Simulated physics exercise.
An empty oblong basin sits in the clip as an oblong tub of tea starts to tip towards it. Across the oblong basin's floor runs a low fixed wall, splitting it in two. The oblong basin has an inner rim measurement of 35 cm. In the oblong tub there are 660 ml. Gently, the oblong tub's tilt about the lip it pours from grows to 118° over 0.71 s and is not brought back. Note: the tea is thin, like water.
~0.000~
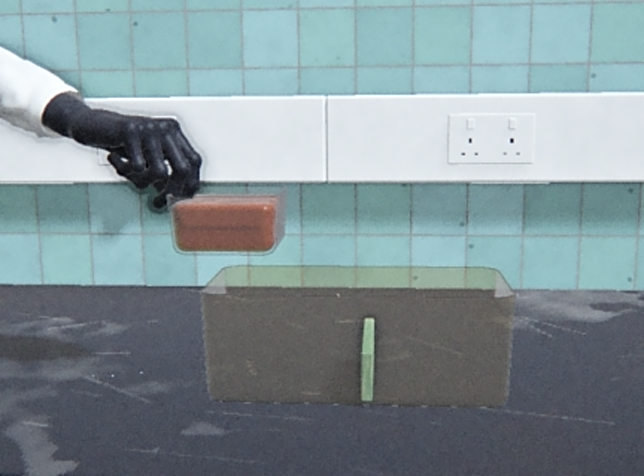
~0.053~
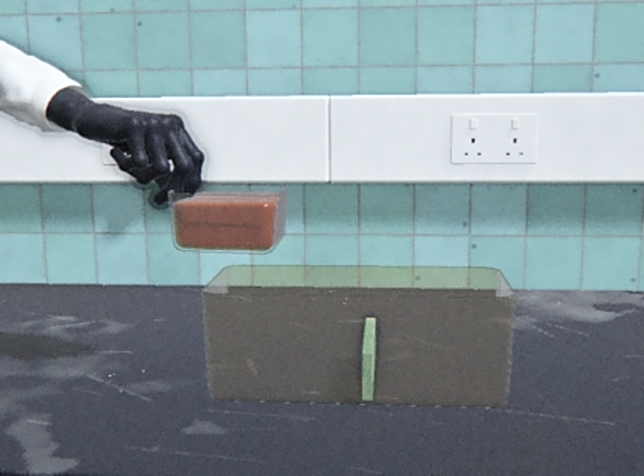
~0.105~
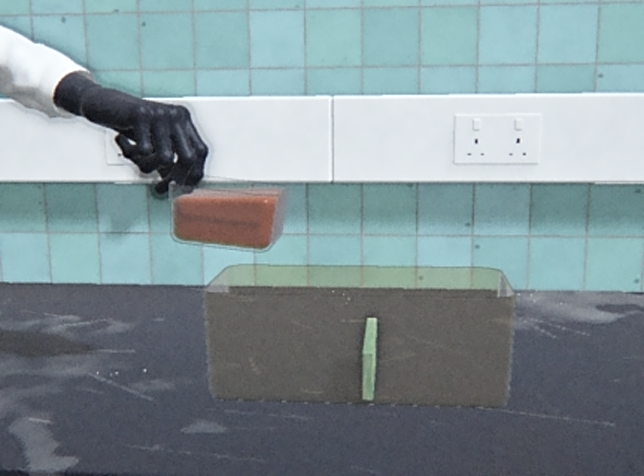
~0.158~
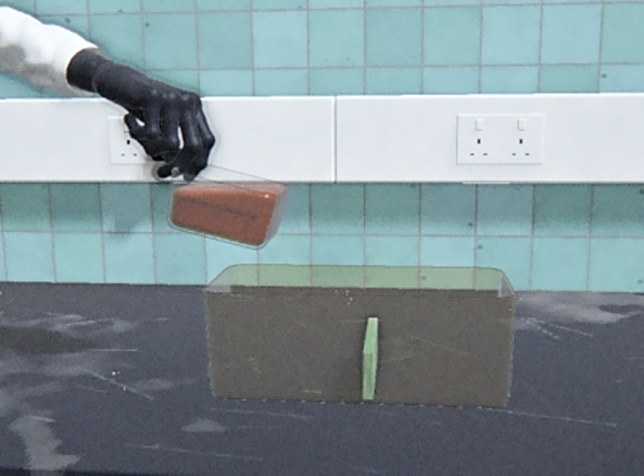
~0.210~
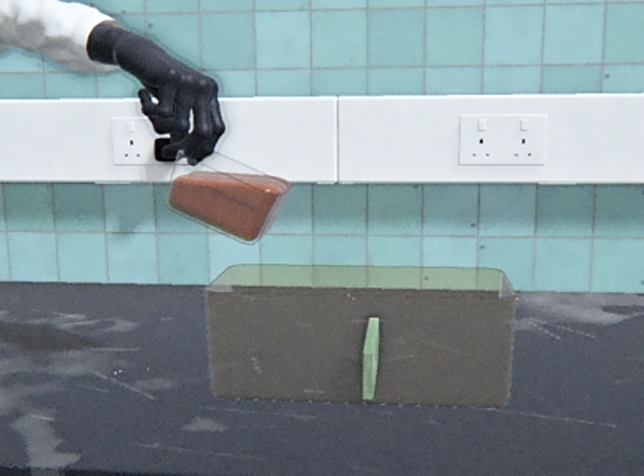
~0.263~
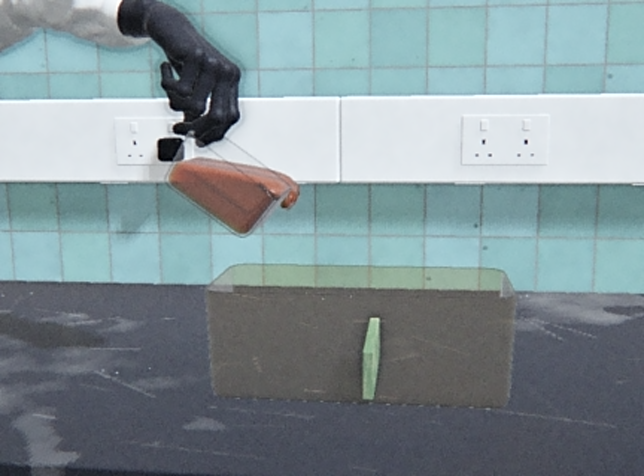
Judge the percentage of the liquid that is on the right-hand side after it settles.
My estimate is 65 %.
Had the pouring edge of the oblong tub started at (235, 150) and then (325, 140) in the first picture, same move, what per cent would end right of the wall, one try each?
About 15 %, then about 85 %.
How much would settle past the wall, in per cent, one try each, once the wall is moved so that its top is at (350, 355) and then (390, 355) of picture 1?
One try each: Around 70 percent and then around 35 percent.
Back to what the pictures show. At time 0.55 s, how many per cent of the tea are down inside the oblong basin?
28 %, roughly.
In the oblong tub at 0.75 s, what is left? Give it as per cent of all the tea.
What remains is about 0 percent of it all.
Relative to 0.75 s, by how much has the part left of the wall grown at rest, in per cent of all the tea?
Near 10 percent, give or take.
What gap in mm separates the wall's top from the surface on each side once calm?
Left about 48 mm, right about 36 mm.
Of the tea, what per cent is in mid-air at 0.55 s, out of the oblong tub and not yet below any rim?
It comes to about 54 percent.
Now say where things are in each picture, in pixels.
In the first picture, it leans 0°; its right rim is at (282, 193); the tea meets the walls at (181, 200) and (281, 200); the oblong basin's rim runs from (213, 281) to (506, 283); the wall's top is at (368, 336).
In the second picture, it leans 2°; its right rim is at (283, 193); the tea meets the walls at (183, 199) and (282, 198).
In the third picture, it leans 6°; its right rim is at (284, 193); the tea meets the walls at (184, 194) and (283, 193).
In the fourth picture, it leans 14°; its right rim is at (285, 193); the tea meets the walls at (184, 186) and (285, 188).
In the fifth picture, it leans 24°; its right rim is at (285, 193); the tea meets the walls at (185, 176) and (284, 186); 3 per cent is over the edge.
In the sixth picture, it leans 36°; its right rim is at (285, 193); the tea meets the walls at (185, 162) and (282, 180); 7 per cent is over the edge.
After 0.55 s the tilt is 103° and 18 per cent is still to pour, 18 is left of the wall and 10 right of it.
After 0.75 s the tilt is 118° and 0 per cent is still to pour, 23 is left of the wall and 73 right of it.
After 0.97 s the tilt is 118° and 0 per cent is still to pour, 32 is left of the wall and 65 right of it.
After 1.21 s the tilt is 118° and 0 per cent is still to pour, 33 is left of the wall and 65 right of it.
In the end 33 per cent lies left of the wall, 65 right of it and 2 outside.
